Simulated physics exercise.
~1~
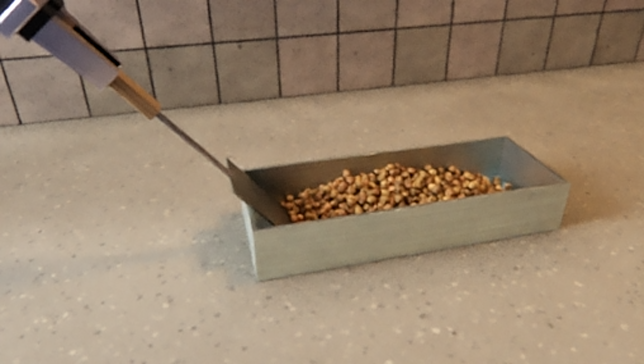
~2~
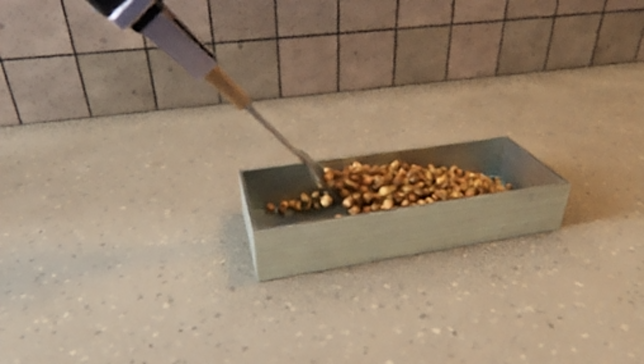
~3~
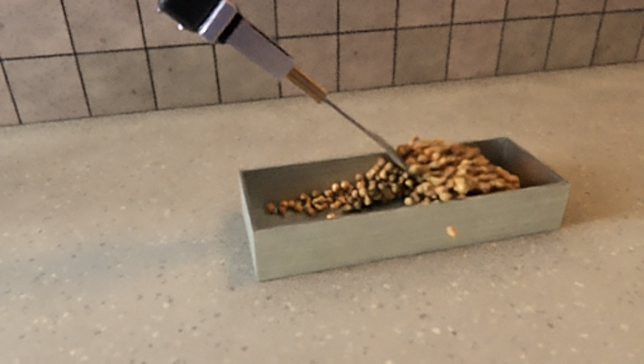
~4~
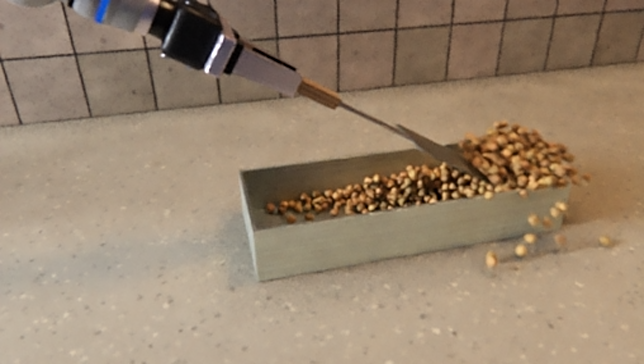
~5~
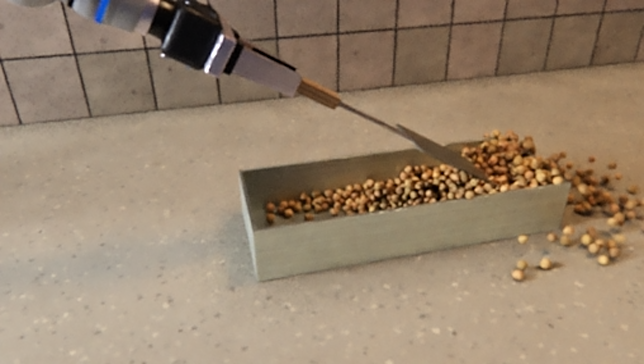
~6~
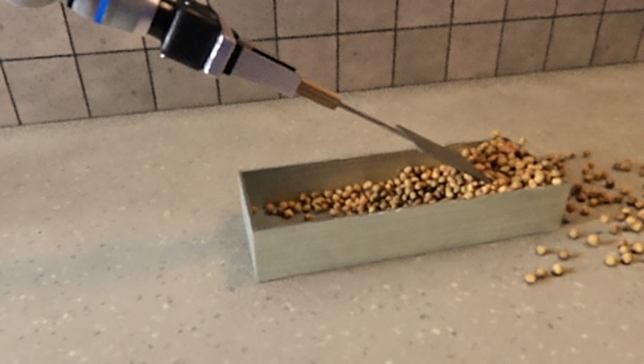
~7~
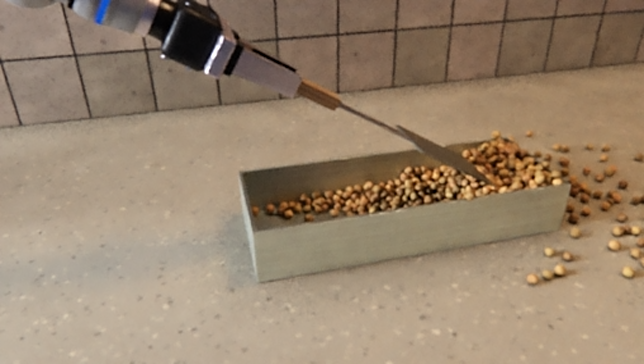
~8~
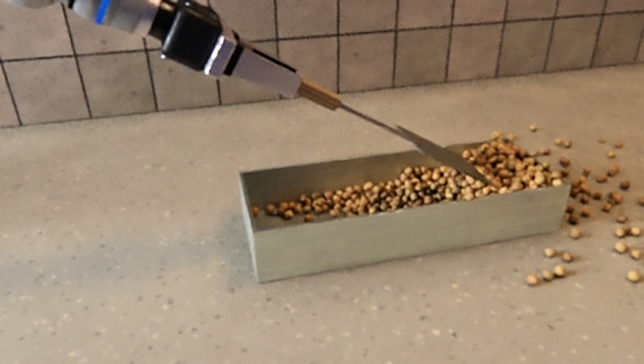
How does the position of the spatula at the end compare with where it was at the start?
At the start the spatula is at the left end of the trough, and at the end it is well to the right, resting by the heap near the trough's right end.
A spatula held by a robot arm dips into the left end of a long, grey trough of dried chickpeas on a speckled table. It sweeps to the right through the trough, pushing the chickpeas into a growing heap ahead of the blade and leaving a thinner trail behind. Near the right end the blade tilts flatter and stops, while the heap swells above the rim. Chickpeas spill over the end and near side, scattering across the table. Finally the blade rests against the remaining heap, with most chickpeas still in the unmoved trough and a small share lying to its right.
